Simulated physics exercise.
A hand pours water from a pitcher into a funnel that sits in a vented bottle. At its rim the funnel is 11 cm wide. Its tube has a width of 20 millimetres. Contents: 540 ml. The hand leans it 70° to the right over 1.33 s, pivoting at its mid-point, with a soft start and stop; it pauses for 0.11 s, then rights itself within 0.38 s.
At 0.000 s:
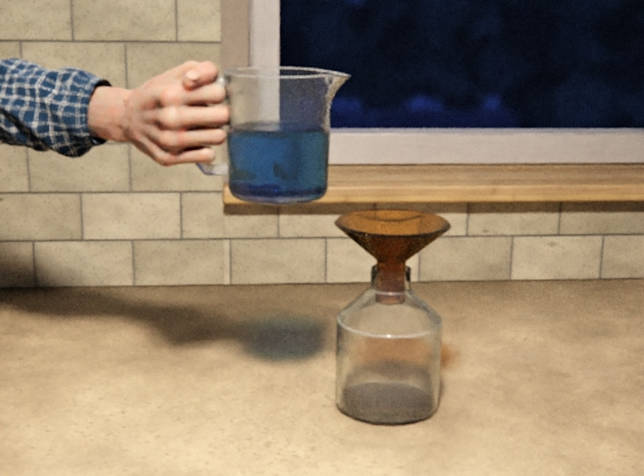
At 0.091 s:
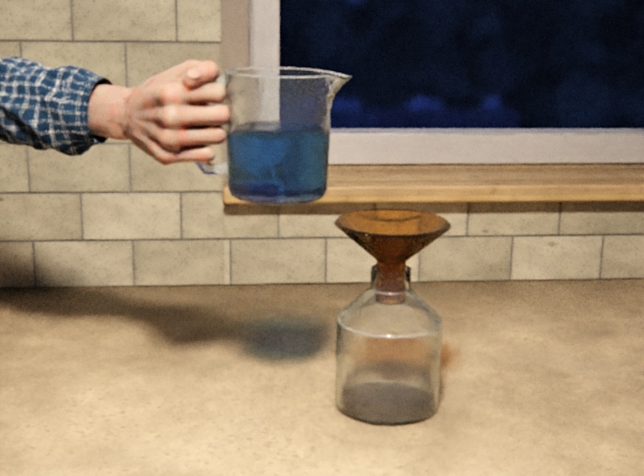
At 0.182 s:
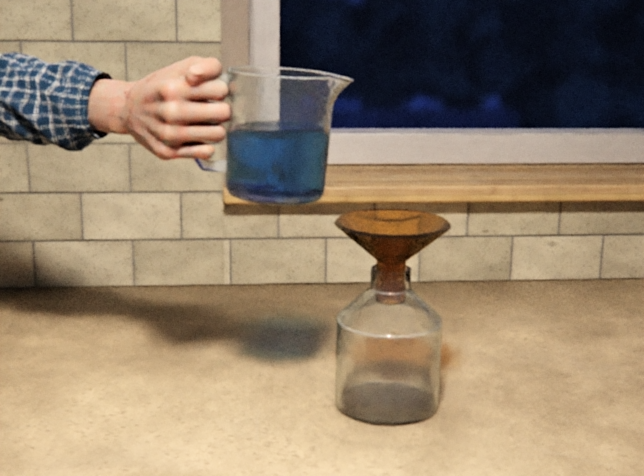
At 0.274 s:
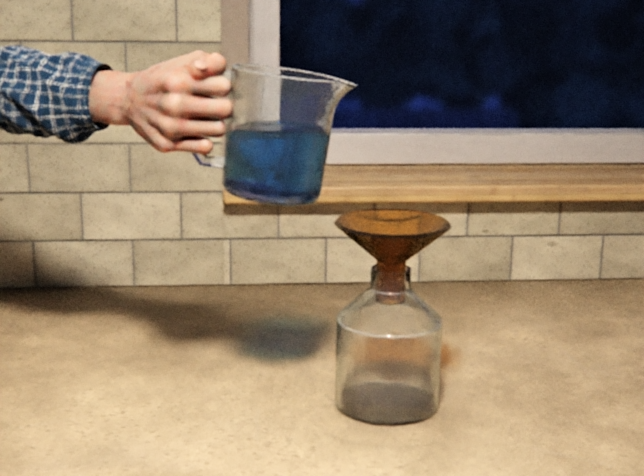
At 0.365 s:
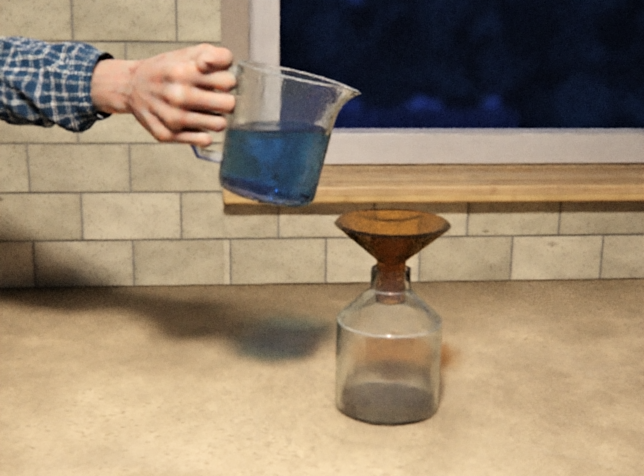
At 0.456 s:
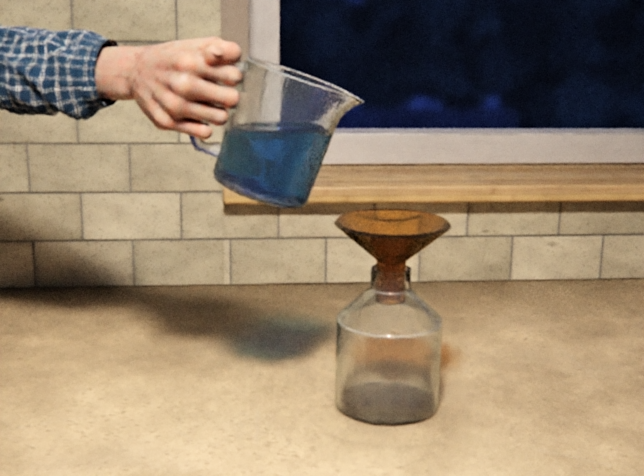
A hand in a blue checked sleeve, reaching in from the left, slowly leans a clear glass pitcher of blue liquid to the right, the tilt growing from upright to modest while the liquid's surface stays roughly level. Below and to the right, a brown funnel sits in a clear bottle on a tan counter. Seen from the front by a still camera, pale brick tiles and a dark window with a wooden sill stand behind.
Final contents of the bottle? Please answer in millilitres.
Close to 180 ml.
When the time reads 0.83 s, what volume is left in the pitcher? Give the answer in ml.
Roughly 540 ml is still in there.
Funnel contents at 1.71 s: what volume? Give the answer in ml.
Some 60 ml.
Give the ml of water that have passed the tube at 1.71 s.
110 ml.
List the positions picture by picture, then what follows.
In the first picture, it leans 0°; its right rim is at (351, 75); the water meets the walls at (242, 127) and (316, 126); the funnel's rim runs from (340, 228) to (444, 227).
In the second picture, it leans 1°; its right rim is at (351, 76); the water meets the walls at (239, 127) and (316, 126).
In the third picture, it leans 3°; its right rim is at (354, 79); the water meets the walls at (242, 127) and (315, 127).
In the fourth picture, it leans 7°; its right rim is at (357, 84); the water meets the walls at (241, 127) and (315, 127).
In the fifth picture, it leans 12°; its right rim is at (361, 91); the water meets the walls at (238, 127) and (317, 128).
In the sixth picture, it leans 18°; its right rim is at (365, 100); the water meets the walls at (232, 130) and (320, 128).
Then, 0.83 s in, the tilt is 48° and 0 ml has passed the tube, 0 ml is in the funnel, 545 ml in the pitcher and 0 ml has missed.
Then, 1.11 s in, the tilt is 65° and 5 ml has passed the tube, 20 ml is in the funnel, 480 ml in the pitcher and 0 ml has missed.
Then, 1.39 s in, the tilt is 70° and 65 ml has passed the tube, 65 ml is in the funnel, 340 ml in the pitcher and 5 ml has missed.
Then, 1.71 s in, the tilt is 14° and 115 ml has passed the tube, 60 ml is in the funnel, 285 ml in the pitcher and 60 ml has missed.
Finally, 180 ml has passed the tube, 0 ml is in the funnel, 285 ml in the pitcher and 80 ml has missed.
